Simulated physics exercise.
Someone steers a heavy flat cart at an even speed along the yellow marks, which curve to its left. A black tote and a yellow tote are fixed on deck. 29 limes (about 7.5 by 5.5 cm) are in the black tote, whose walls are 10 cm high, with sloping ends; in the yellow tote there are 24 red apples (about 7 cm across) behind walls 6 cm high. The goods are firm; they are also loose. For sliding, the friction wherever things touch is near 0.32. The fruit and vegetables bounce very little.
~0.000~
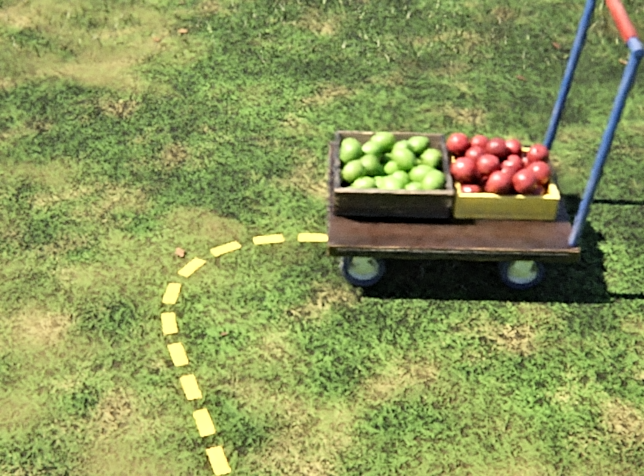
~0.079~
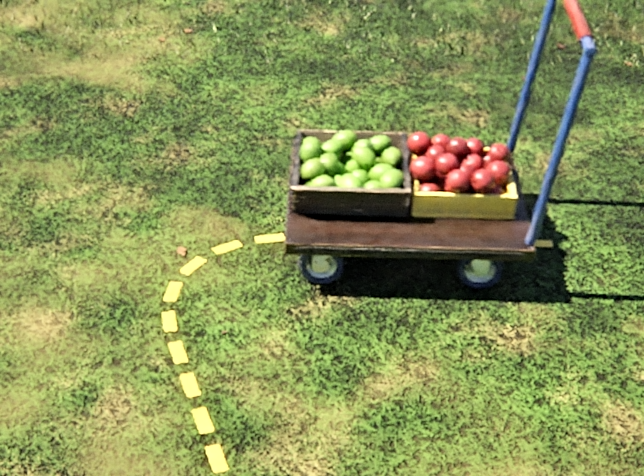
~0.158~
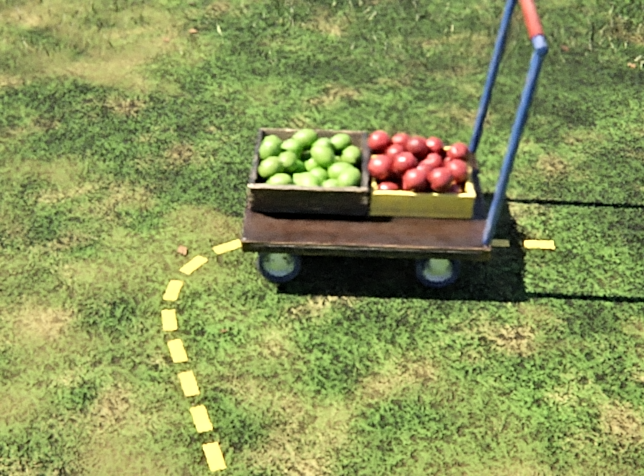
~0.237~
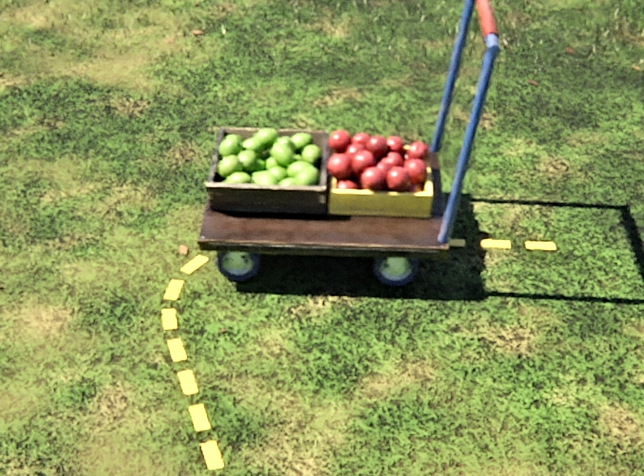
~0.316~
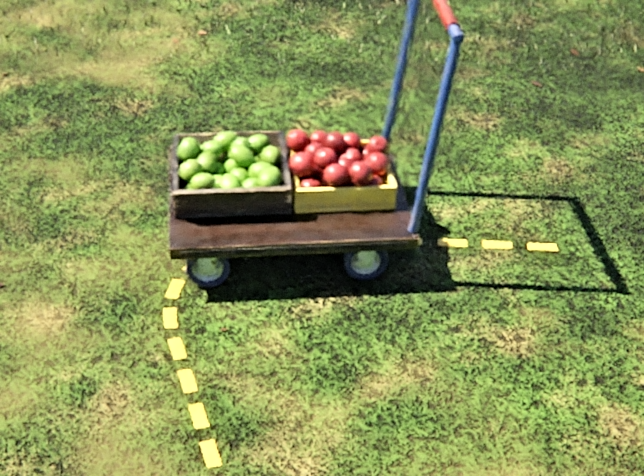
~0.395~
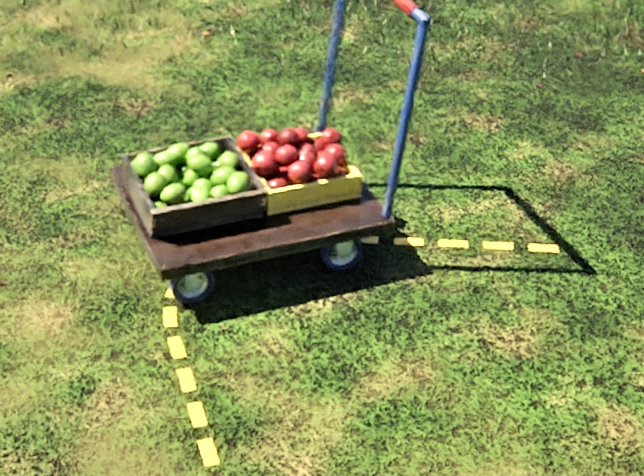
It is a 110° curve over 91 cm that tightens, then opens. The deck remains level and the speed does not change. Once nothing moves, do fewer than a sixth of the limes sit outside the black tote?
Yes, fewer than a sixth are out.
After 0.50 s, 0 of 29 out of the black tote and 2 of 24 out of the yellow tote.
After 0.62 s, 0 of 29 out of the black tote and 4 of 24 out of the yellow tote.
After 0.79 s, 1 of 29 out of the black tote and 10 of 24 out of the yellow tote.
Outcome (at 1.24 s), 1 of 29 out of the black tote and 11 of 24 out of the yellow tote. Asked share, 1 of 29, 3 per cent.
